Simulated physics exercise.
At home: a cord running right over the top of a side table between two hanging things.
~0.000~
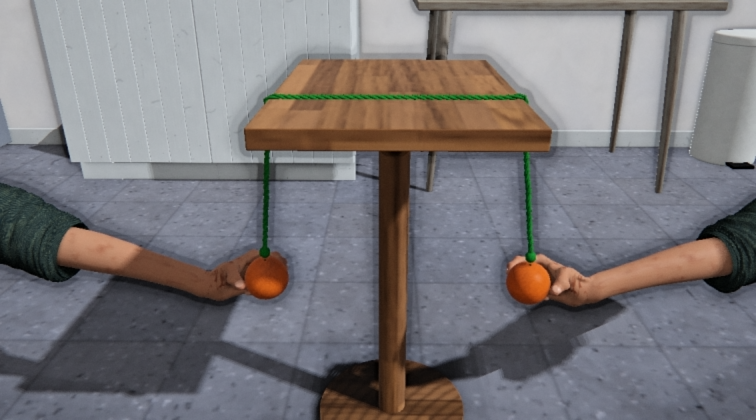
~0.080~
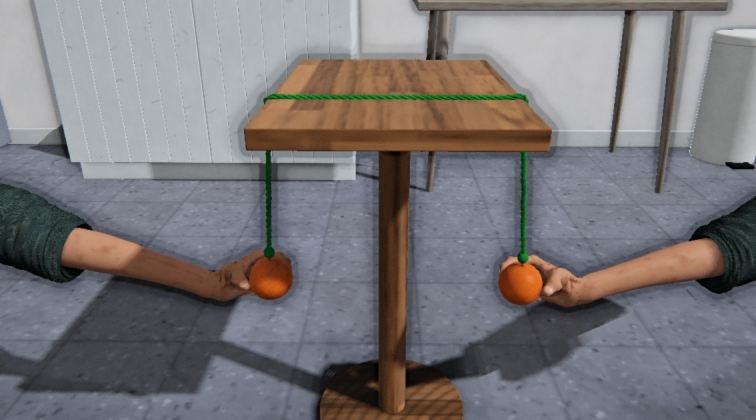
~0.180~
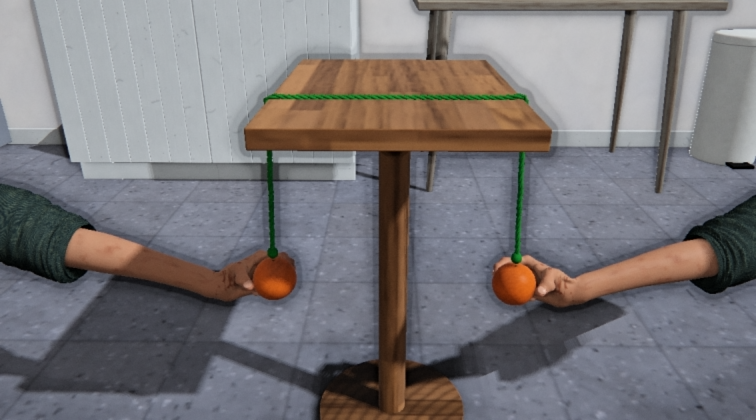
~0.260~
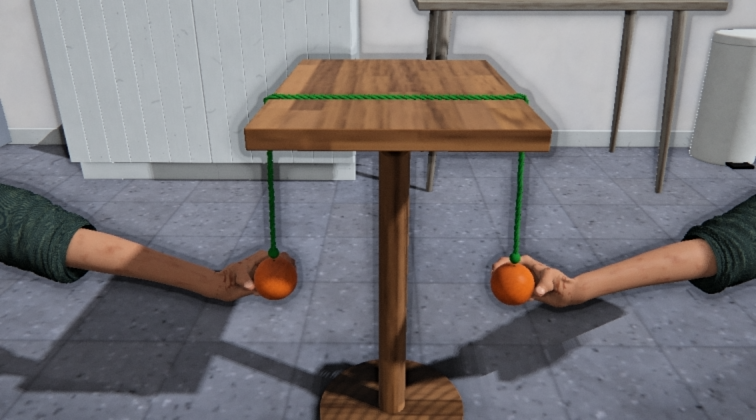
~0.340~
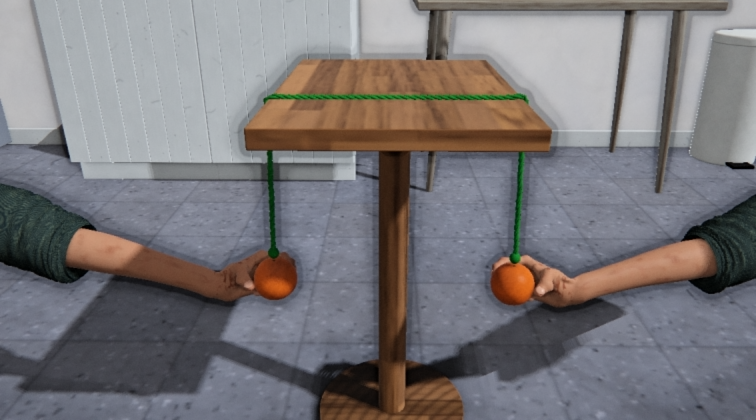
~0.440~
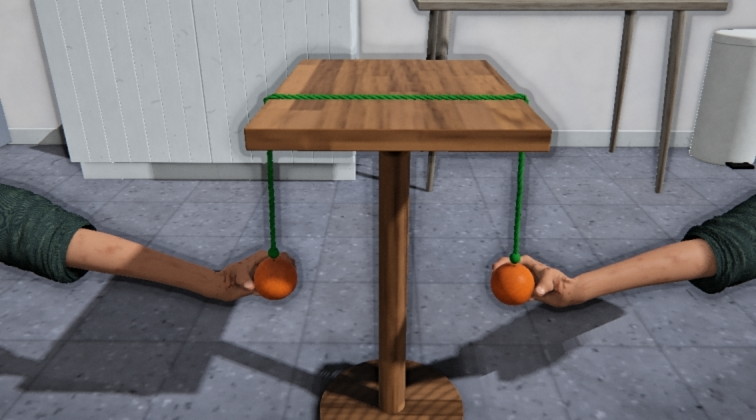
In a room with a grey tiled floor and pale cabinets, a fixed, slightly raised view faces a small wooden pedestal table. A green cord runs across its top and down both sides to two orange balls, each held by a hand reaching in from a dark green sleeve. Both hands shift the balls slightly inward, the right one a little farther, then everything stays still.
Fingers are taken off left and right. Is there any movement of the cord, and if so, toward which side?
No, there is none.
After 0.82 s, left orange still level near (283, 279); right orange still level near (505, 283).
After 1.48 s, left orange still level near (277, 279); right orange still level near (512, 283).
In the end, left orange still level near (284, 279); right orange still level near (504, 283). The cord hangs still.
